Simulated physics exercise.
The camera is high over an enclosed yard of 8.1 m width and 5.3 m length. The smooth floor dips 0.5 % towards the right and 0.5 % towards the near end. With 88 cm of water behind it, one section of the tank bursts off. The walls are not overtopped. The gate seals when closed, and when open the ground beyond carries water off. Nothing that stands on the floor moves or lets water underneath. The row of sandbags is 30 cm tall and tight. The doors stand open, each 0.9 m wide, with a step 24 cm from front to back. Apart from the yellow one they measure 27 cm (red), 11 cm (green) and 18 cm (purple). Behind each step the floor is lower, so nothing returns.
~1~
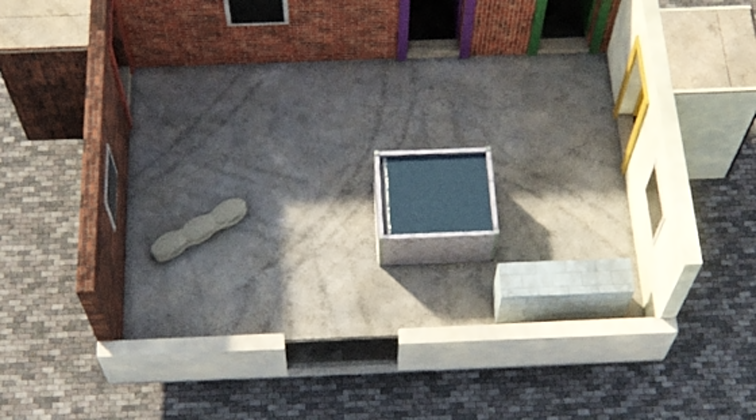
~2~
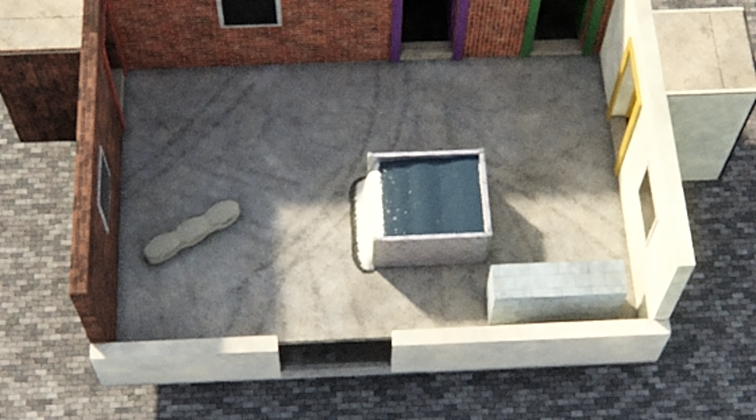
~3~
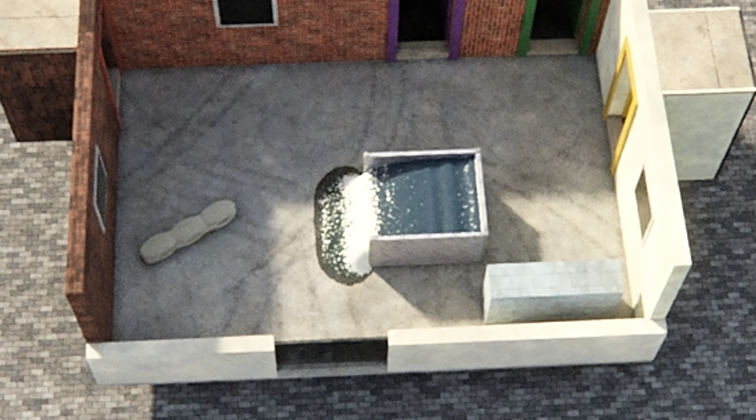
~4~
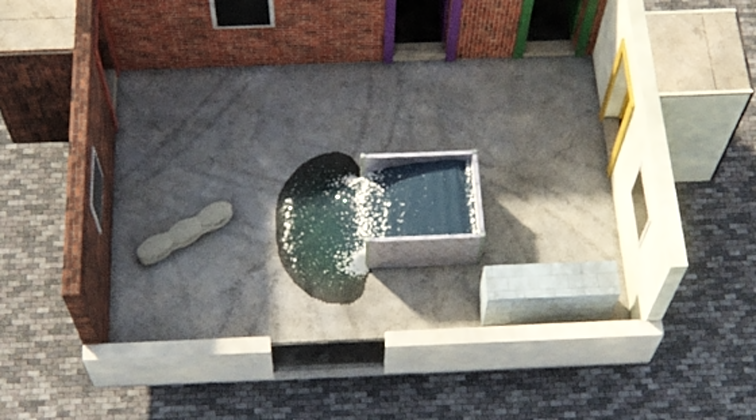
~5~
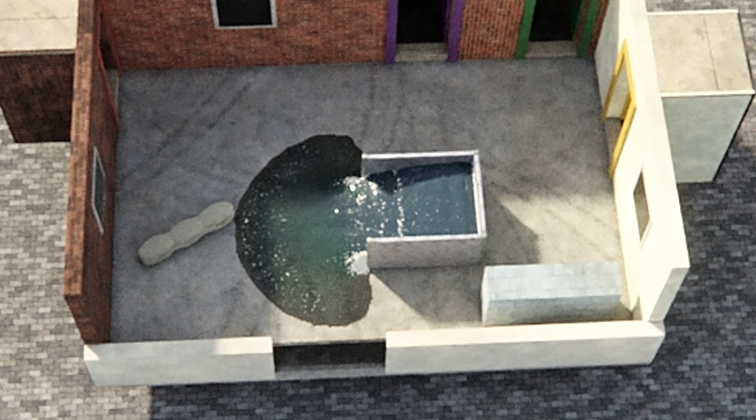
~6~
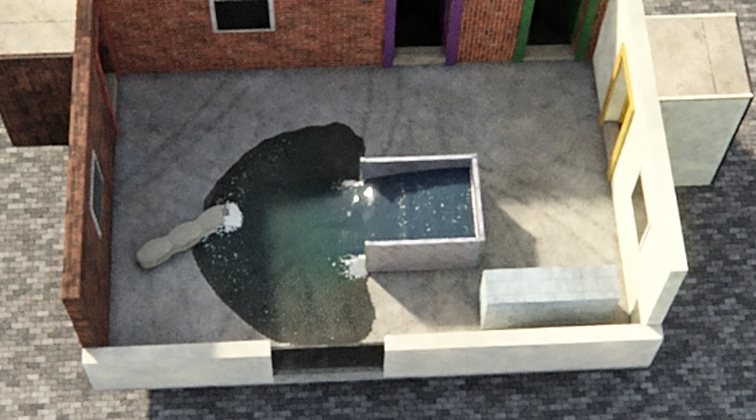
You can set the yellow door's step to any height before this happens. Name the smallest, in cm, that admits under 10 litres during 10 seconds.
Some 8 cm above the ground.
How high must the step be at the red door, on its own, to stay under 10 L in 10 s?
Roughly 22 cm at red.
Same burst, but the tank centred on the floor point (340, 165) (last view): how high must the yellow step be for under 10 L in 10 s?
Some 7.0 cm.
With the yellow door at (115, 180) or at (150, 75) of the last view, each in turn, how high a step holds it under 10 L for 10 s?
About 18 and 24 cm.
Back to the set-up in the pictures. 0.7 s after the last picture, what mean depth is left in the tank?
About 33 cm.
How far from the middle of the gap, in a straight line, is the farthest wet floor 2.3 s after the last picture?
About 5.0 m.
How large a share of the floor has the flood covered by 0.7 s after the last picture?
Some 40 per cent of it.
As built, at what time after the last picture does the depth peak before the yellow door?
Around 7.5 s.
Then, 0.7 s after the last picture water covers 40 % of the floor, deepest (36 cm) near (110, 324); it has not reached the yellow door.
Then, 2.3 s after the last picture water covers 50 % of the floor, deepest (29 cm) near (169, 289); it has not reached the yellow door.
Then, 9.3 s after the last picture water covers 95 % of the floor, deepest (13 cm) near (605, 212); 8 cm at the yellow door, 0 litres in over its 17 cm step.
At the yellow door as built, the water peaked near 14 cm, 7.3 s after the last picture.
Run again over the same 10 s with other heights there, 19 litres in over 6.5 cm, 7 litres over 9 cm. The limit of 10 litres is kept from about 8 cm up.
